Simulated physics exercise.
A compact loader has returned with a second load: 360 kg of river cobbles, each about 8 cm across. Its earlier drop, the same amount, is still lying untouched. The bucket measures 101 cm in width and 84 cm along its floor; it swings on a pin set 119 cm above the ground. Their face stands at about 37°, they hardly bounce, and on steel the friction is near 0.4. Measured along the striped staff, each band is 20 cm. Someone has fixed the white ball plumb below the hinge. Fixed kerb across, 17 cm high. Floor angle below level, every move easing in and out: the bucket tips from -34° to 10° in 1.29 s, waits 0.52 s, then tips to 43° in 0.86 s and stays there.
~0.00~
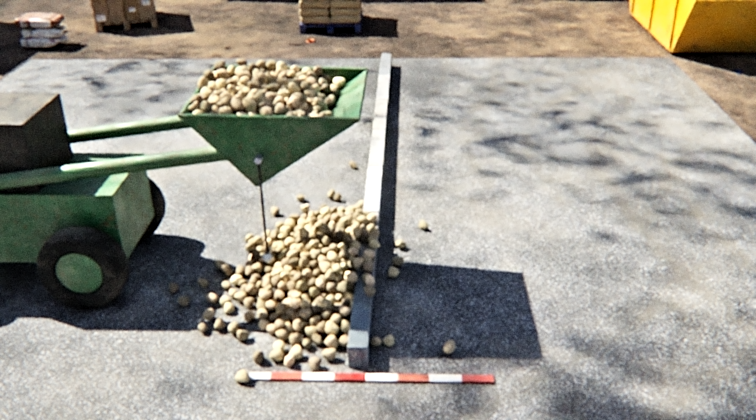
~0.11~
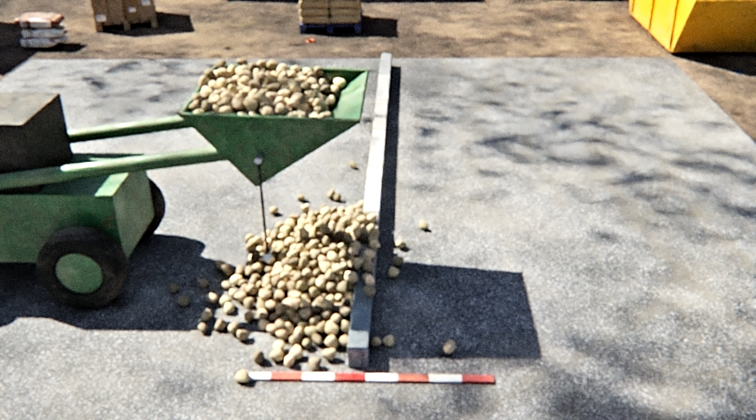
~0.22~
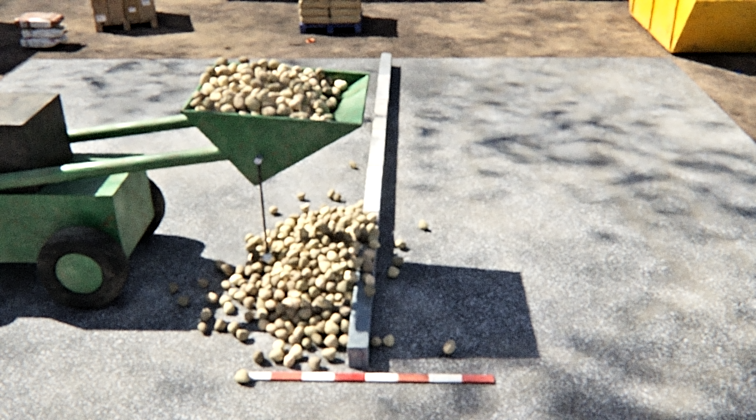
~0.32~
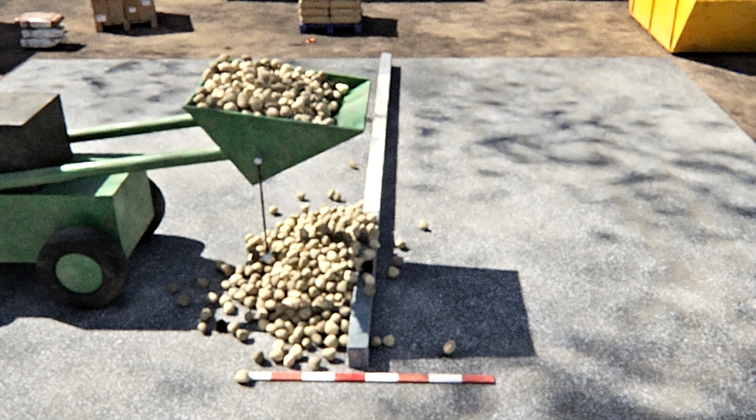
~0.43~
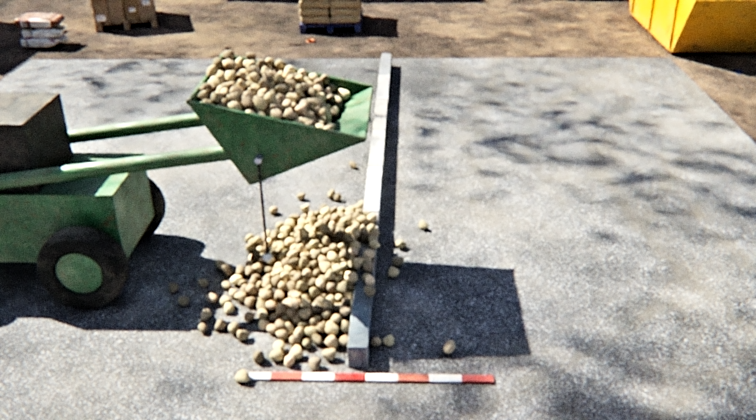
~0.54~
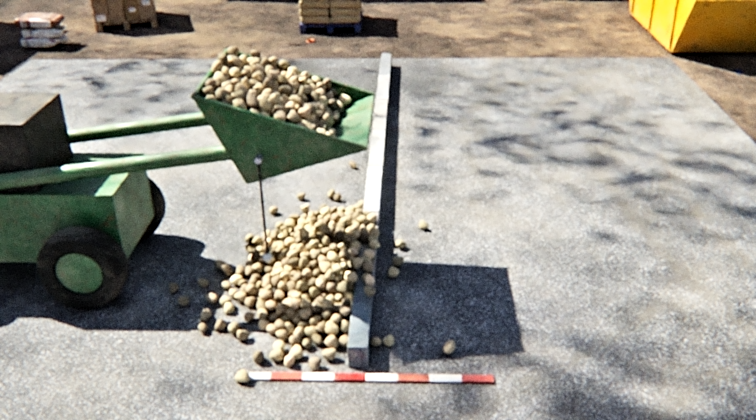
A green loader slowly tilts its raised bucket of pale stones down toward the right.
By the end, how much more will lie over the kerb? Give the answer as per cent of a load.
About 87 per cent.
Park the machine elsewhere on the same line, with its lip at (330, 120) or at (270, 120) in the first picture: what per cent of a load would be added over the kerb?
First place: Roughly 65 %; second place: Roughly 5 %.
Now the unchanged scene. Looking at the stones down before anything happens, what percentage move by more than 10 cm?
Some 0 percent, give or take.
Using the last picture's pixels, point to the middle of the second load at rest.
(410, 258).
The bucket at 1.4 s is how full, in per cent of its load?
Some 100 %, roughly, is held.
After 1.0 s the floor is at 3°; in per cent of one load, 100 in the bucket, 99 on this side of the kerb, 1 over the kerb; the foremost stones are at (400, 286).
After 1.4 s the floor is at 10°; in per cent of one load, 98 in the bucket, 100 on this side of the kerb, 2 over the kerb; the foremost stones are at (401, 274).
After 3.1 s the floor is at 43°; in per cent of one load, 0 in the bucket, 119 on this side of the kerb, 81 over the kerb; the foremost stones are at (519, 286).
After 5.6 s the floor is at 43°; in per cent of one load, 0 in the bucket, 112 on this side of the kerb, 88 over the kerb; the foremost stones are at (535, 291). Net gain over the kerb, 87.
